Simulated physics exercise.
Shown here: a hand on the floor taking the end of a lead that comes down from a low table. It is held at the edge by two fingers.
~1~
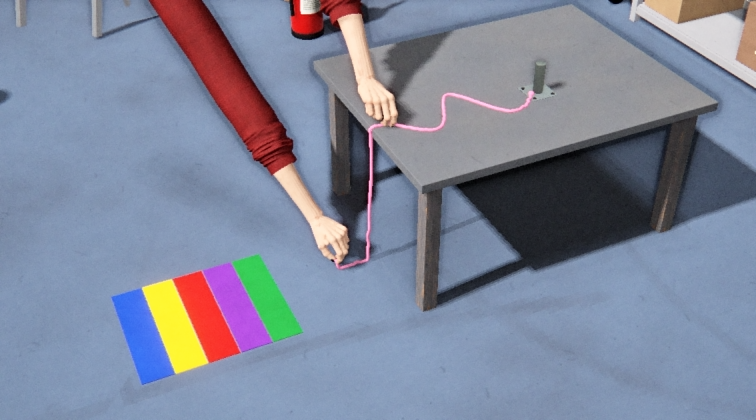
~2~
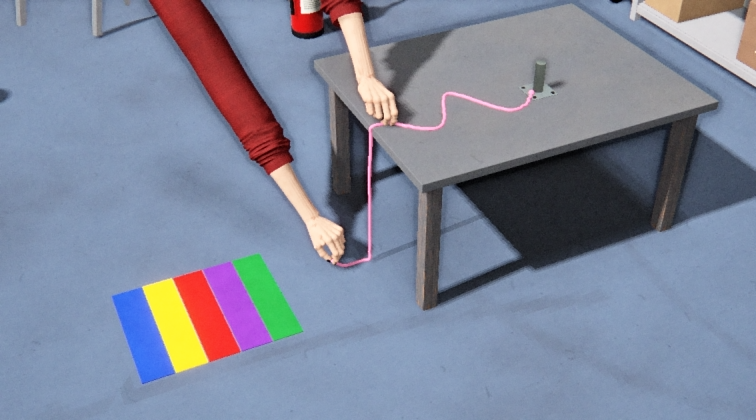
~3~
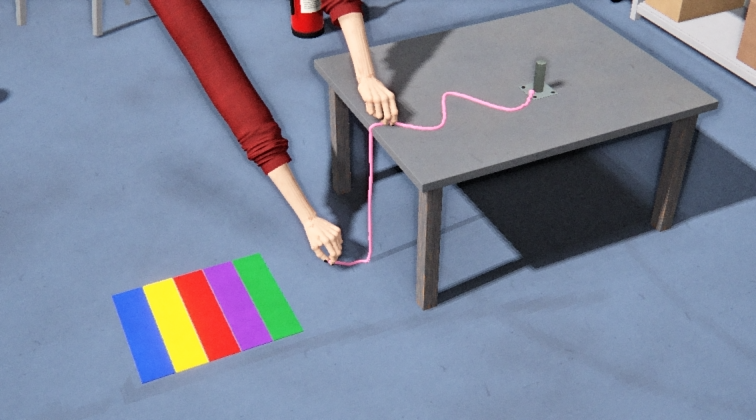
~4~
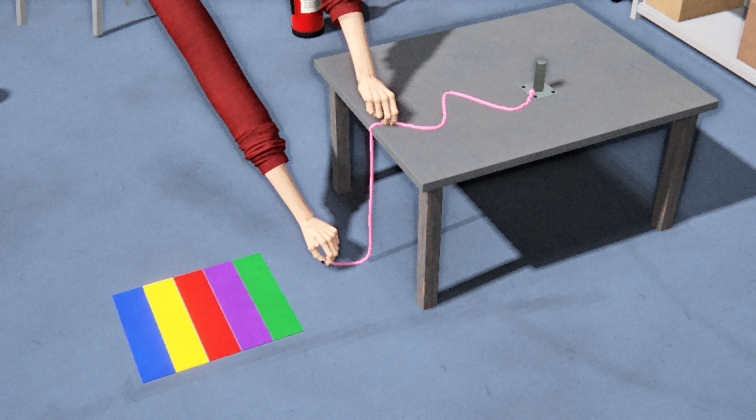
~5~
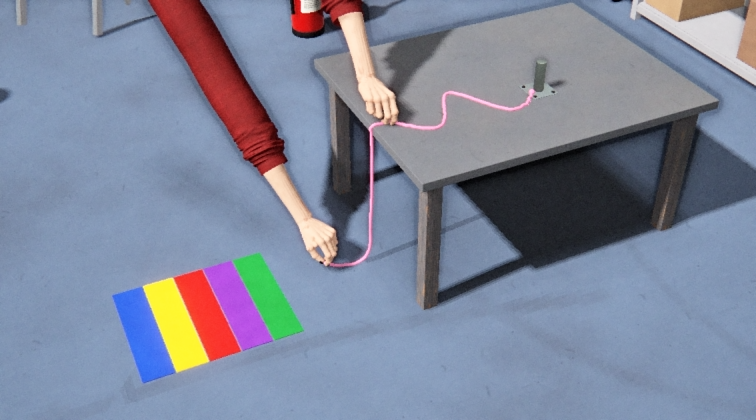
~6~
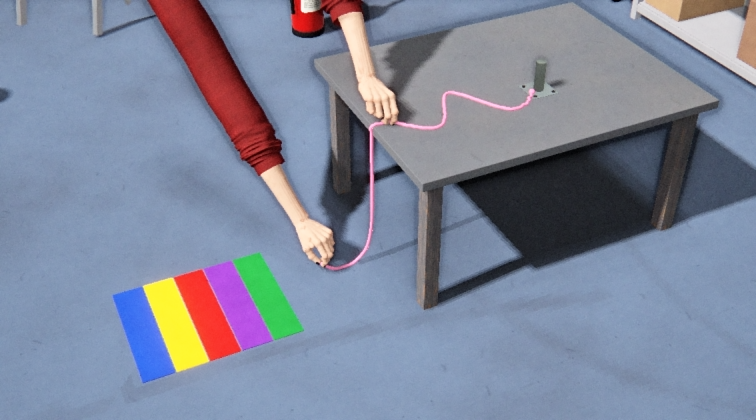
A blue-grey floor with a low grey table is seen from above at an angle by a still camera. A pink lead runs from a small dark post across the tabletop, pinched at the edge by one red-sleeved hand, and down to another hand, right of blue, yellow, red, purple and green stripes. The lower hand slides the lead's end slightly left along the floor, its bend rounding.
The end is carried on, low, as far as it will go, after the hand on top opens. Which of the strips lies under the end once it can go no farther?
The blue one.
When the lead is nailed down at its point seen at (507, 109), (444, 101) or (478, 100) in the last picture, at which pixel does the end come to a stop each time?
In that order: (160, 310), (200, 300) and (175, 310).
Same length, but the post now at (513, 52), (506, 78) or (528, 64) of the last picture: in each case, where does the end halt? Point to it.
(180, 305), (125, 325) and (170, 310), roughly.
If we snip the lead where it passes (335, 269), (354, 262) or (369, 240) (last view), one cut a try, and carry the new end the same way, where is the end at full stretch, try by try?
Well, that gives around (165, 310) the first time, (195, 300) the next and (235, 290) the last.
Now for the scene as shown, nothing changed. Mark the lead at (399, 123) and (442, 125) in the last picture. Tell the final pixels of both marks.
End points: Roughly (332, 162); roughly (369, 132).
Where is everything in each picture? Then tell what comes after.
In the first frame, end (336, 260); green (280, 322); purple (249, 332); red (218, 342); yellow (185, 352); blue (152, 363).
In the second frame, end (332, 261); lead through (521, 108) (458, 95) (442, 126) (375, 126) (370, 189) (370, 243).
In the third frame, end (330, 261).
In the fourth frame, end (326, 262); lead through (521, 107) (459, 95) (442, 125) (375, 126) (372, 188) (371, 242).
In the fifth frame, end (325, 262).
In the sixth frame, end (321, 263); lead through (522, 107) (459, 94) (442, 125) (375, 125) (372, 187) (369, 242).
A little later, end near (199, 300); over red.
Next, end near (164, 311); over yellow.
When it is tight, end near (143, 317); over blue. The end stops over the blue strip.
